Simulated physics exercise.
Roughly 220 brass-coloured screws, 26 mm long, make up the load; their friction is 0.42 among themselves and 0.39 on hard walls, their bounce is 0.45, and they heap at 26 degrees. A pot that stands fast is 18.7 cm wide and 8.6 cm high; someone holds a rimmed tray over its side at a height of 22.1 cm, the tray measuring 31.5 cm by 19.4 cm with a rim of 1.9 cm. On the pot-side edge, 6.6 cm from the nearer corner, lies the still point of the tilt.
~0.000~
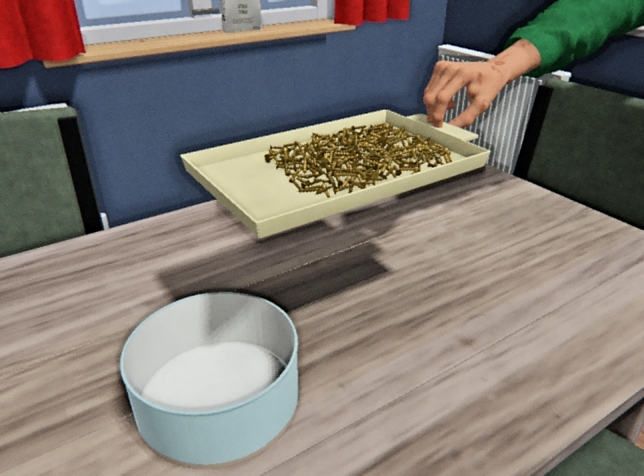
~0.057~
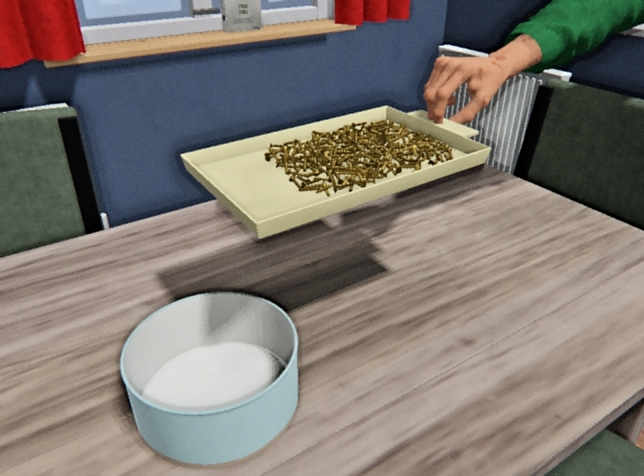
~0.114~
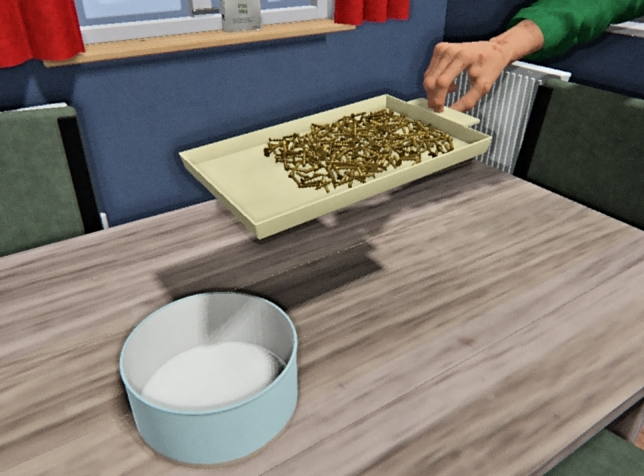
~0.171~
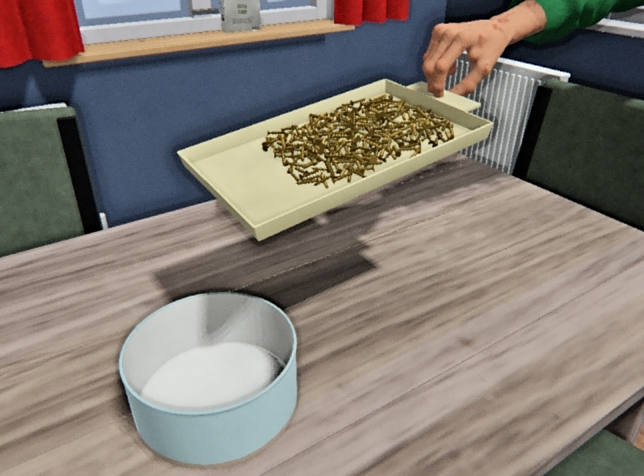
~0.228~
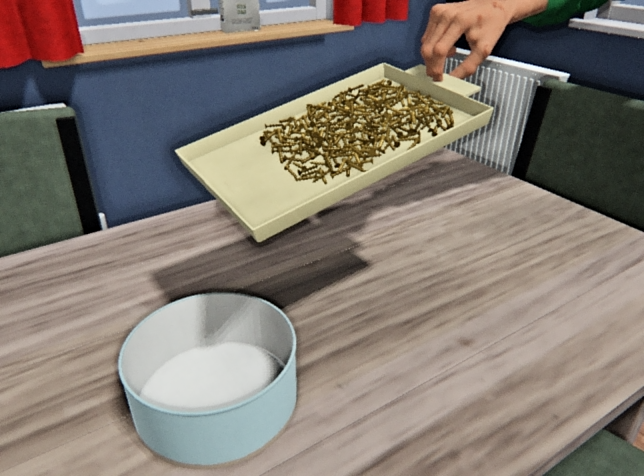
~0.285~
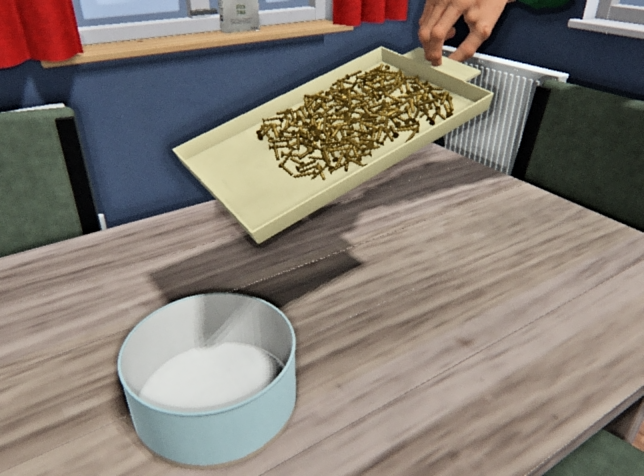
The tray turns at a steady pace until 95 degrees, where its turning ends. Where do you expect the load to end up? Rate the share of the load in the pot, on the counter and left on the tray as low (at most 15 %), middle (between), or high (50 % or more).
Pot - high, counter - low, tray - low.
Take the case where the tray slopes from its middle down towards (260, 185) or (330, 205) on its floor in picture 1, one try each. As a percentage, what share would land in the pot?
First try: About 45 percent; second try: About 75 percent.
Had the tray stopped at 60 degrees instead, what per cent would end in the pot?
Roughly 65 %.
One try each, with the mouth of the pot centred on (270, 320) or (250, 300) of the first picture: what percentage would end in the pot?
About 50 percent the first time and about 40 percent the second.
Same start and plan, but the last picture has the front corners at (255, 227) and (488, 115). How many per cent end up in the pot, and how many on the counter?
In the pot: 100 per cent; on the counter: 0 per cent.
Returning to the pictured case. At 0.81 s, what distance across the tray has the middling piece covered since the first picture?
17 cm.
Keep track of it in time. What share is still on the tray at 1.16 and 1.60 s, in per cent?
First 35, then 5.
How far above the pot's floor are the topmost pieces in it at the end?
Around 2.0 cm above the floor.
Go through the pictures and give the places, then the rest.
In the first picture, tray tilt 0 degrees, front corners at (258, 220) and (486, 151); middle of the pieces at (355, 156); pot at (211, 344).
In the second picture, tray tilt 1 degrees, front corners at (258, 221) and (487, 148); middle of the pieces at (356, 154).
In the third picture, tray tilt 4 degrees, front corners at (257, 222) and (488, 137), lowest corner left front; middle of the pieces at (355, 147).
In the fourth picture, tray tilt 8 degrees, front corners at (256, 224) and (488, 123), lowest corner left front; middle of the pieces at (354, 138).
In the fifth picture, tray tilt 12 degrees, front corners at (255, 226) and (489, 108), lowest corner left front; middle of the pieces at (352, 128).
In the sixth picture, tray tilt 16 degrees, front corners at (253, 229) and (489, 94), lowest corner left front; middle of the pieces at (350, 119); pot at (209, 345). The tray's pace is about 70 degrees a second.
Then, at 0.81 s, tilt 54 degrees; the tray holds 95 %, the pot 0 %.
Then, at 1.16 s, tilt 79 degrees; the tray holds 35 %, the pot 60 %.
Then, at 1.60 s, tilt 95 degrees; the tray holds 5 %, the pot 90 %.
In the end, at 2.3 s, pot 95 %, counter 5 %, tray 0 %.
